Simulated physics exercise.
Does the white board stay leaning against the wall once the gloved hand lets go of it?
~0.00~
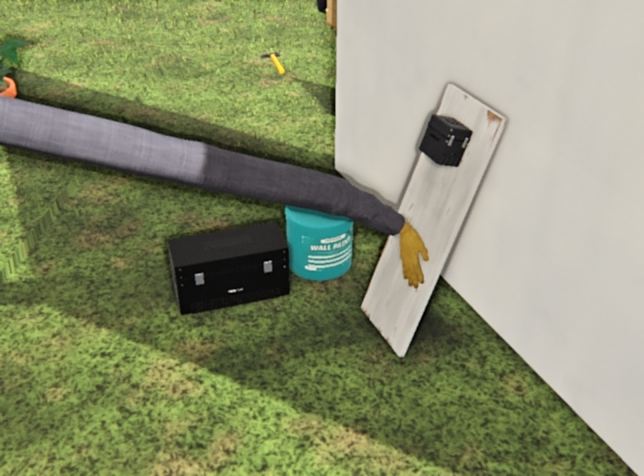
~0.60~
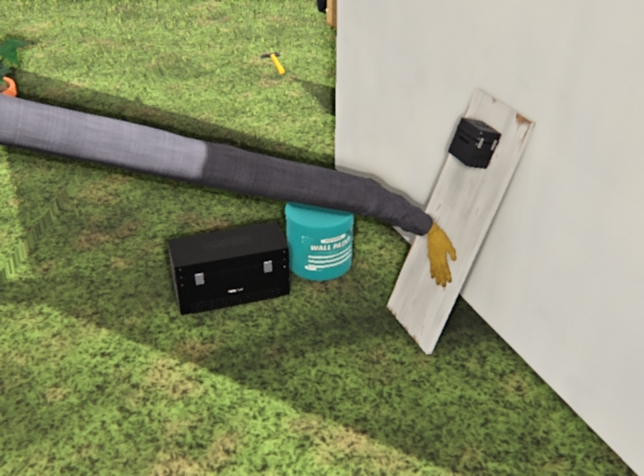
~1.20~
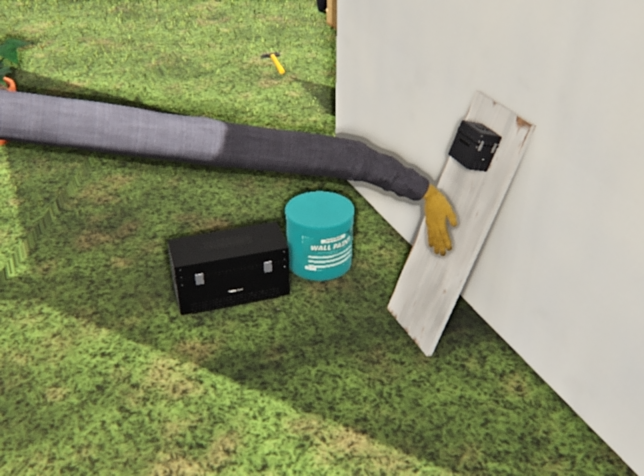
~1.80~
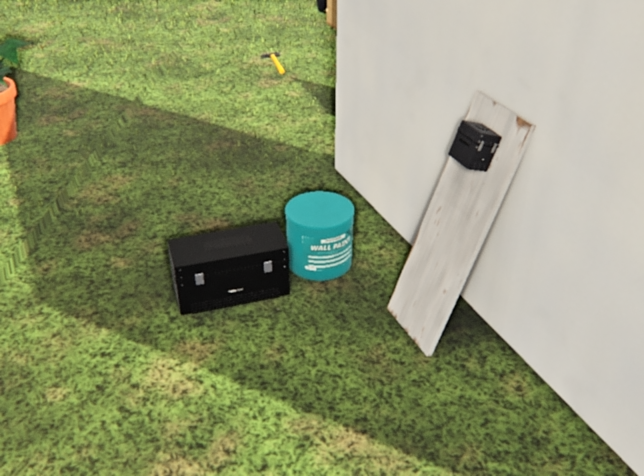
Yes, the white board stays leaning against the wall after the gloved hand lets go and draws away.
